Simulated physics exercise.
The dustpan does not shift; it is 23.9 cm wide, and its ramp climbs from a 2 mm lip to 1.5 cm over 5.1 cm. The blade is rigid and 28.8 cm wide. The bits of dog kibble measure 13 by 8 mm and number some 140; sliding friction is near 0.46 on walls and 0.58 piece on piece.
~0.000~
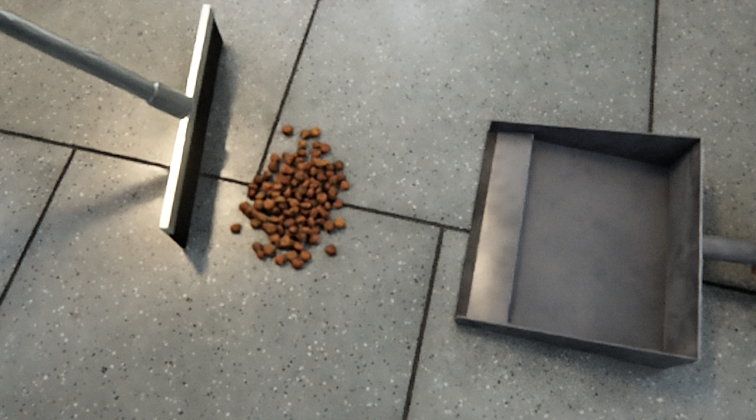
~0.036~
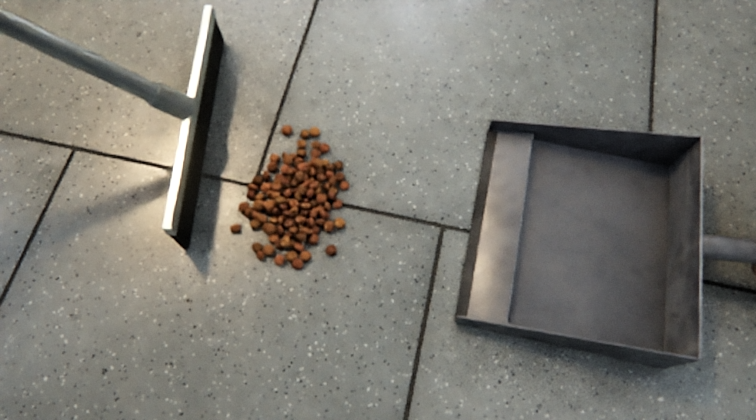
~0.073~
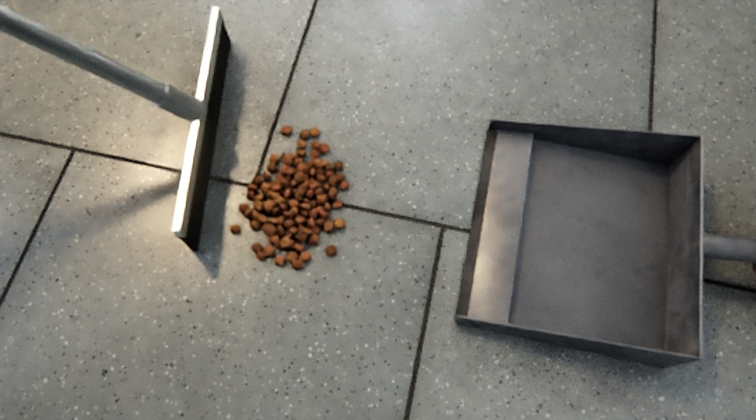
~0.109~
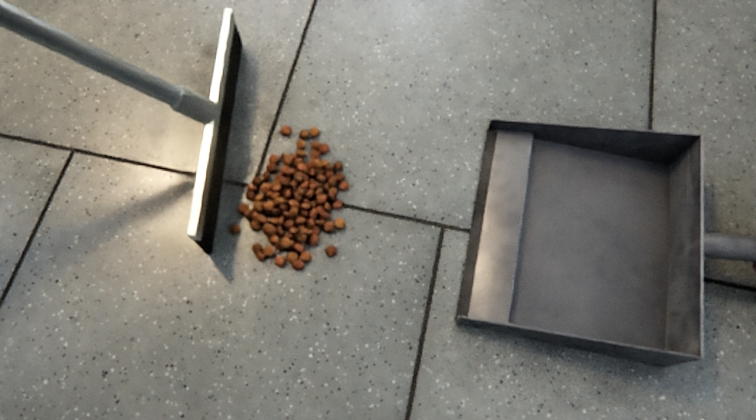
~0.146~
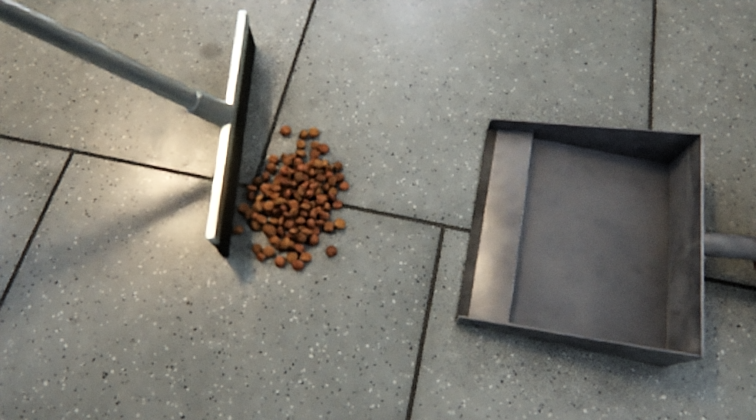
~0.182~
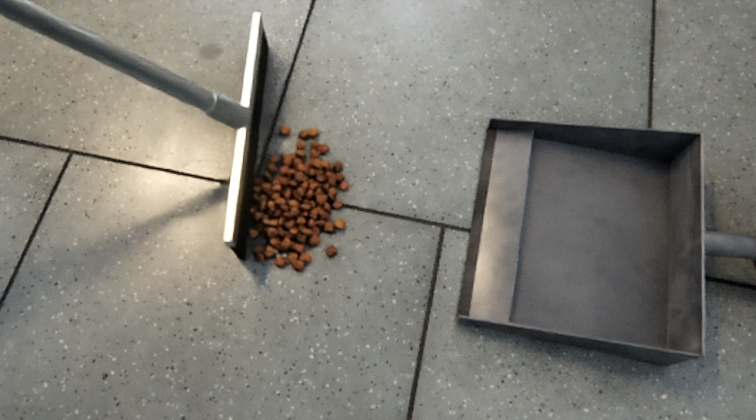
A broom-like tool with a long grey handle and a straight, upright blade slides right across speckled grey tiles, reaching a pile of brown kibble and nudging its left edge, while a metal dustpan sits still at right.
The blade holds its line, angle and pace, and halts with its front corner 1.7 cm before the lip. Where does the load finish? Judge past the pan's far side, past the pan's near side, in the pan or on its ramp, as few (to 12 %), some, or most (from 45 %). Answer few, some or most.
Far side few, near side few, pan some.
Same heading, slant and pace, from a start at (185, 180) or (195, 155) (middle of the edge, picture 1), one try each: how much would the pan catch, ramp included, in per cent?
Some 15 and 20 per cent.
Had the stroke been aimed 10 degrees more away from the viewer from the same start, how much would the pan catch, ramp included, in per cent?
Then about 30 per cent.
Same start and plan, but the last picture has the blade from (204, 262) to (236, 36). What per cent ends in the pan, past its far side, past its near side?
Pan 0, far 0, near 20.
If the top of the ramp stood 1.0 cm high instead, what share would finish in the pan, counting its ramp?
It would be near 30 per cent.
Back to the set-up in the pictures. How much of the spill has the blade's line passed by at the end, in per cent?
Some 5 per cent.
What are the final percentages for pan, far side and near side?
Far side 0, near side 0, pan 30.
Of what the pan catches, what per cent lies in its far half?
About 40 per cent.
After 0.40 s, middle of the blade 16 cm from the lip; 0 % over the lip, far side 0 %, near side 0 %.
After 0.55 s, middle of the blade 8 cm from the lip; 0 % over the lip, far side 0 %, near side 0 %.
Then, at 0.83 s, middle of the blade 4 cm from the lip; 30 % over the lip, far side 0 %, near side 0 %.
At rest (1.1 s), far side 0 %, near side 0 %, pan 30 %, in front of the lip or behind the blade 70 %.
